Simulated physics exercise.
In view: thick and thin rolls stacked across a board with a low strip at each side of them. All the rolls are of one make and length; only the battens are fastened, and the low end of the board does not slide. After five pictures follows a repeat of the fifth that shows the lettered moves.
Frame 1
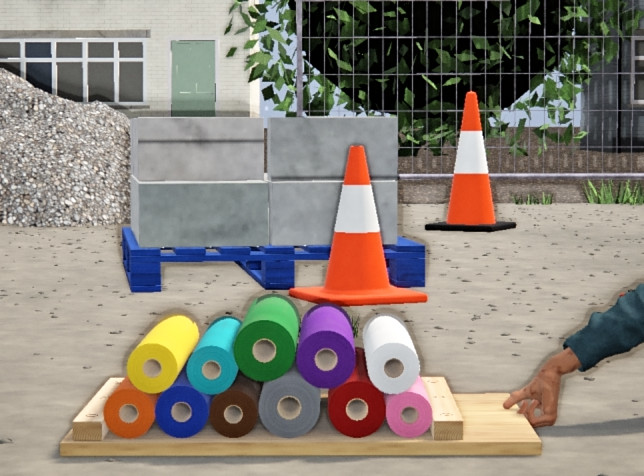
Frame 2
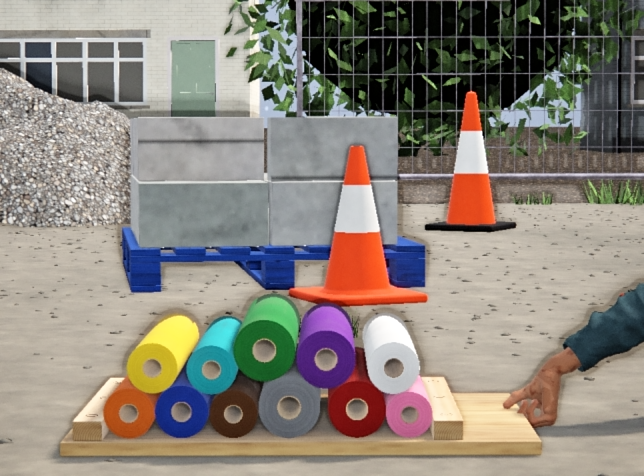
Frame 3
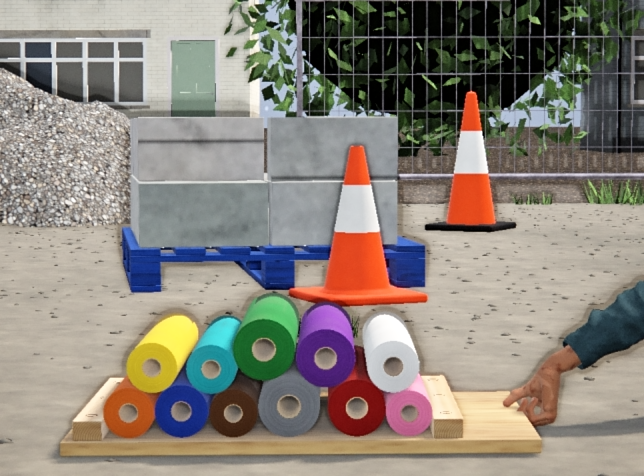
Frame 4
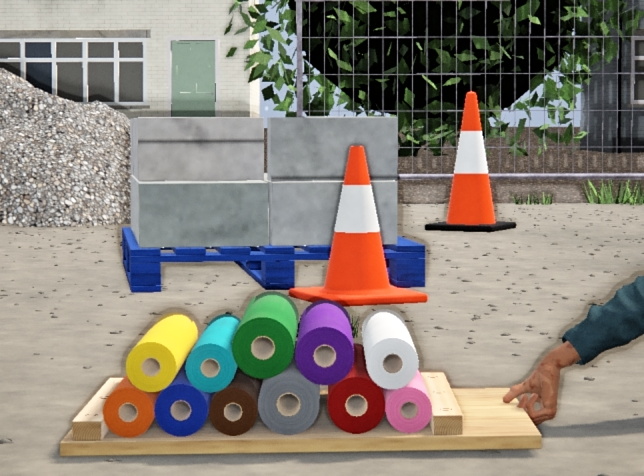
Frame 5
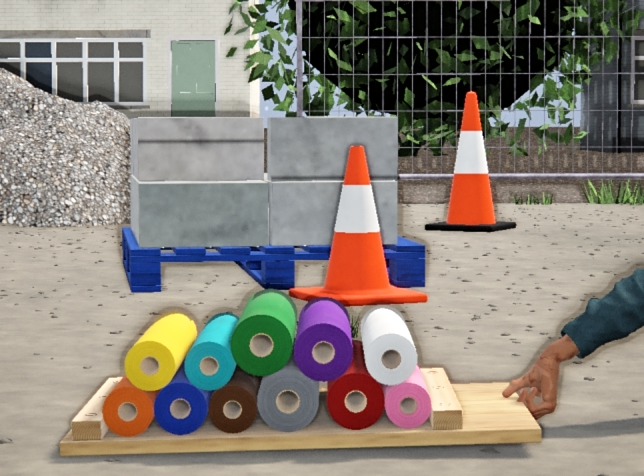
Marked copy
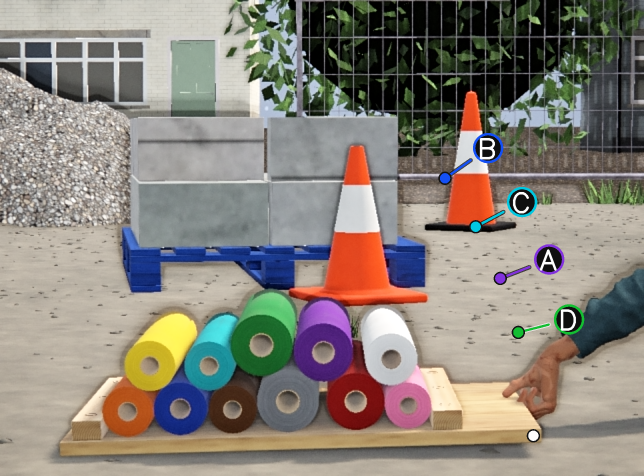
A hand slightly lifts the right end of a board stacked with colourful rolls.
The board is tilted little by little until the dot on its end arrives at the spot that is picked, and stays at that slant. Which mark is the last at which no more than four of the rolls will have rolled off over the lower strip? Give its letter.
The last mark within the limit is B.
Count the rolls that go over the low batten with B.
With B, four.
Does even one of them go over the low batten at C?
Yes.
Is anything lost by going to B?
Yes.
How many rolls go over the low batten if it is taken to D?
The count is none.
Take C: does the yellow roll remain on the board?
No.
On the marked copy, A at (500, 278); B at (445, 178); C at (476, 226); D at (519, 333); the white dot at (534, 436).
Taking B. A third of the way, board at 19°.
Two thirds of the way, board at 35°.
When it is over, board at 35°, four over the low batten (purple, yellow, turquoise, green).
As for the rest, A none over the low batten; C three over the low batten (yellow, turquoise, green); D none over the low batten.
